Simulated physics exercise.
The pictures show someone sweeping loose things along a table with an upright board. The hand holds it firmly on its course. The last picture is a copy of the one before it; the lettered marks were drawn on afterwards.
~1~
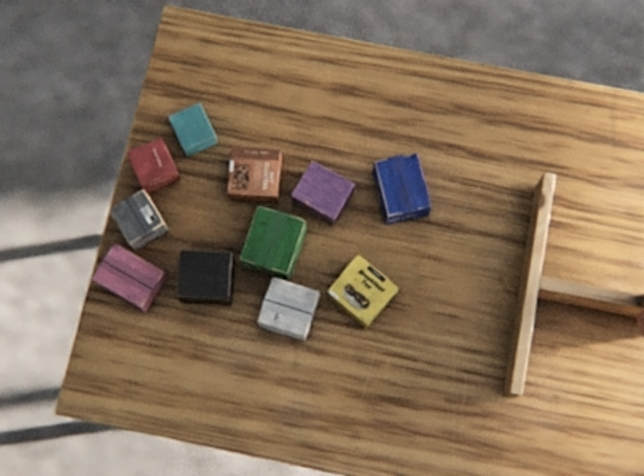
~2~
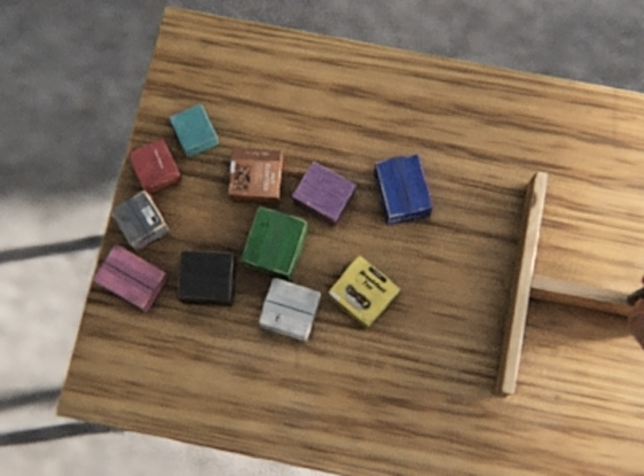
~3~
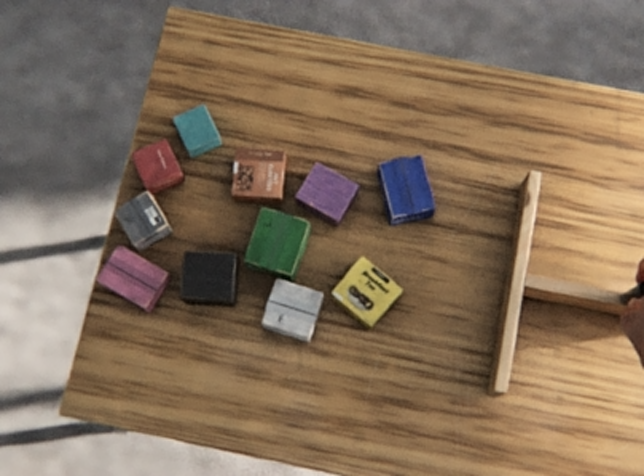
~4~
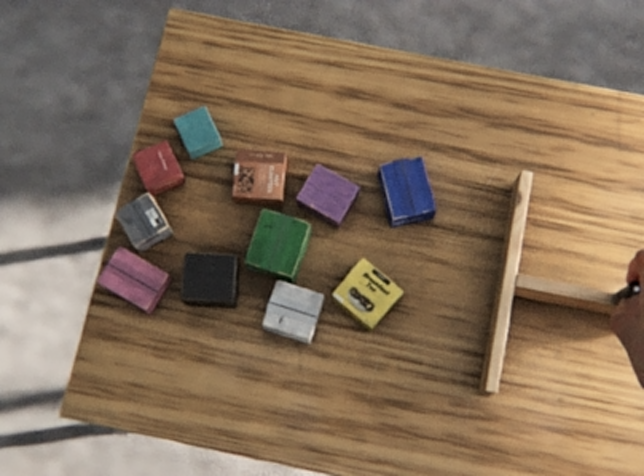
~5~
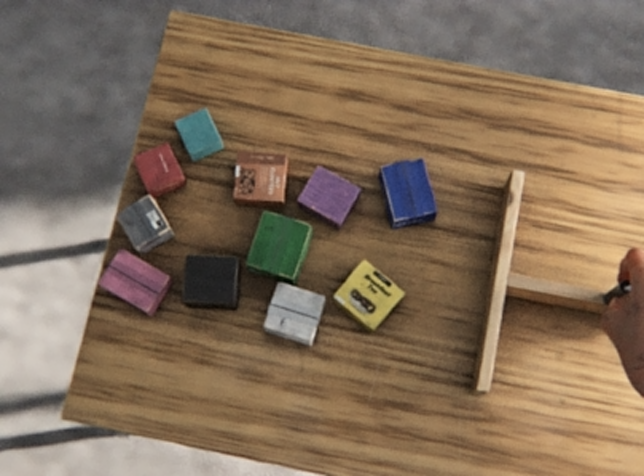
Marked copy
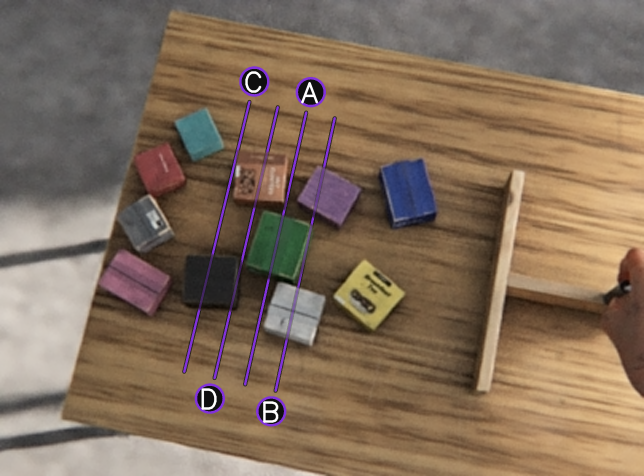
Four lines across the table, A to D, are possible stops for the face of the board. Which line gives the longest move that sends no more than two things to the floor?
Line D.
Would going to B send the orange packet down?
No.
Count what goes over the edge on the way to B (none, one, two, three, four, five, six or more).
By then, none.
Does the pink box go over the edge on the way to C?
By then, yes.
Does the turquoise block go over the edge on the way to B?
No.
On the marked copy, A at (277, 244); B at (306, 249); C at (218, 232); D at (247, 238).
Following D. Soon after the start, board (409, 260); blue box (393, 185); yellow packet (360, 297).
Later, board (318, 242); pink box (118, 281); red box (154, 170).
In the end, board (249, 228); red box over the edge; pink box over the edge; two fallen.
As for the rest, A is within the limit but short; B is within the limit but short; C drops five.
